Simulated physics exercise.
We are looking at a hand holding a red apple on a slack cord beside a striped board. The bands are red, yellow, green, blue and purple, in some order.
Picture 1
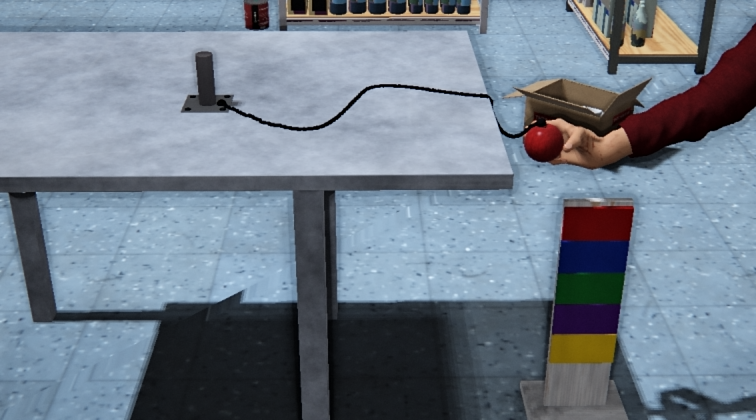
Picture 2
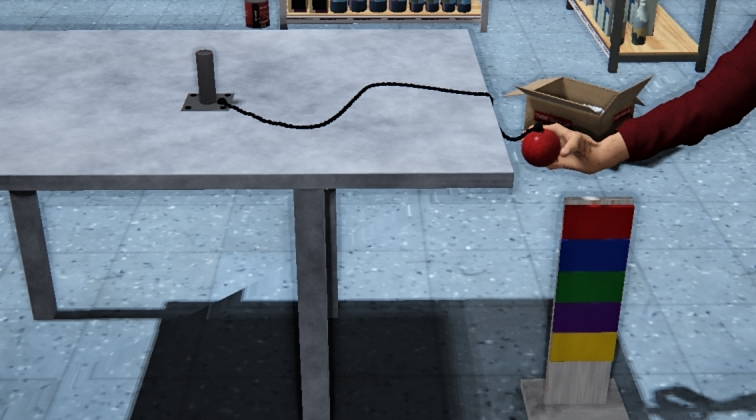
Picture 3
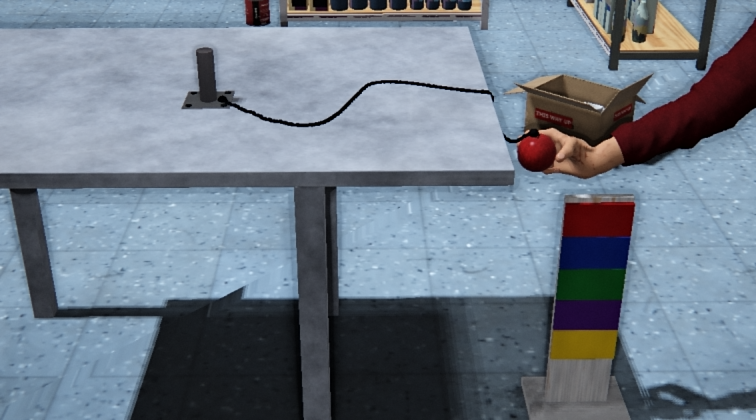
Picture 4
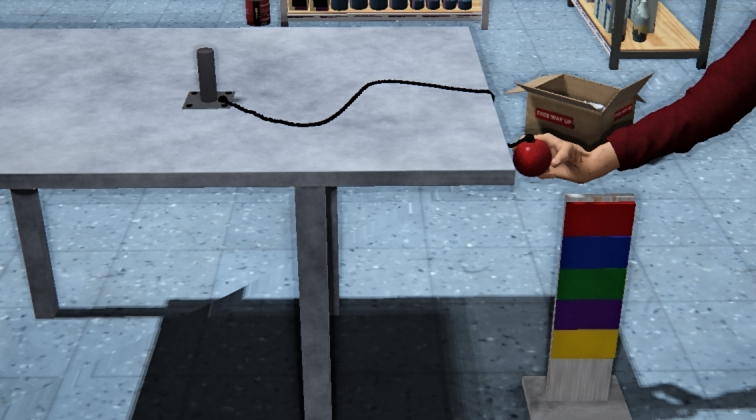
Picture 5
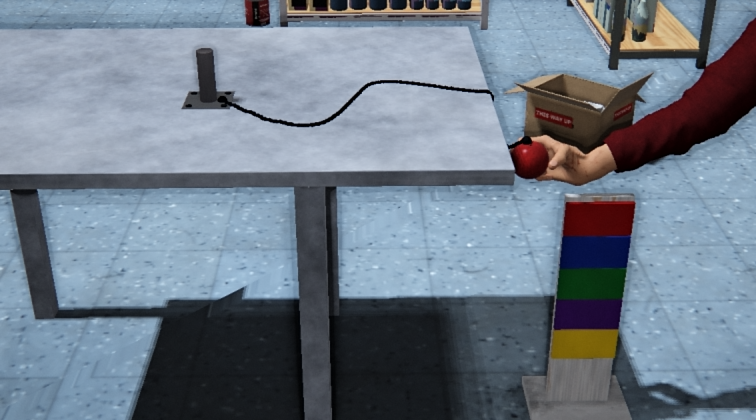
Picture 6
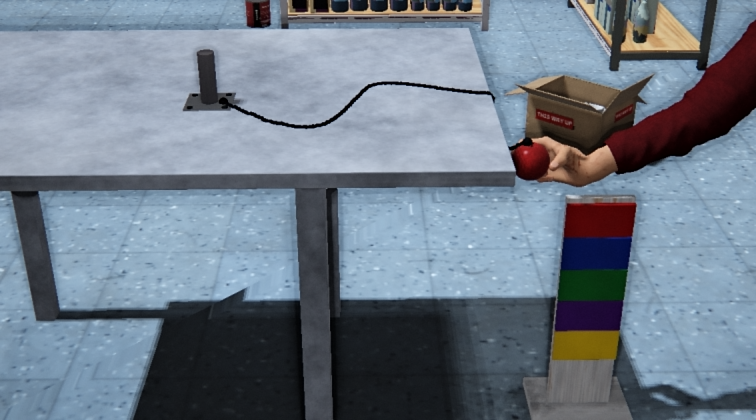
Tiled storeroom, a hand holding a round red object on a slack cord, easing it slightly left and down, then staying still.
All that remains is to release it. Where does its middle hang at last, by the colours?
The cord holds its middle at green.
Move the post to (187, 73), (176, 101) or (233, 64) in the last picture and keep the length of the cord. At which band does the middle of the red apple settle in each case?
One after the other, blue; blue; green.
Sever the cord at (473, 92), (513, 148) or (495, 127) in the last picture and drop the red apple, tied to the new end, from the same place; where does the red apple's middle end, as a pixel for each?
Near (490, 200), (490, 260) and (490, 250).
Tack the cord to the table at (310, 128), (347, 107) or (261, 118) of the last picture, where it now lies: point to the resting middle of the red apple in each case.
In that order: (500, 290), (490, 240) and (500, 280).
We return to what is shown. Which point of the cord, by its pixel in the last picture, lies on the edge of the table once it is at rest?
Near (395, 83).
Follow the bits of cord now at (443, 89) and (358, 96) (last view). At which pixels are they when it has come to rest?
Near (498, 162) and (437, 107).
Soon after, apple near (504, 269); level with blue.
After that, apple near (468, 294); level with green.
And then, apple near (484, 290); level with green.
In the end, apple near (494, 296); level with green. At green.
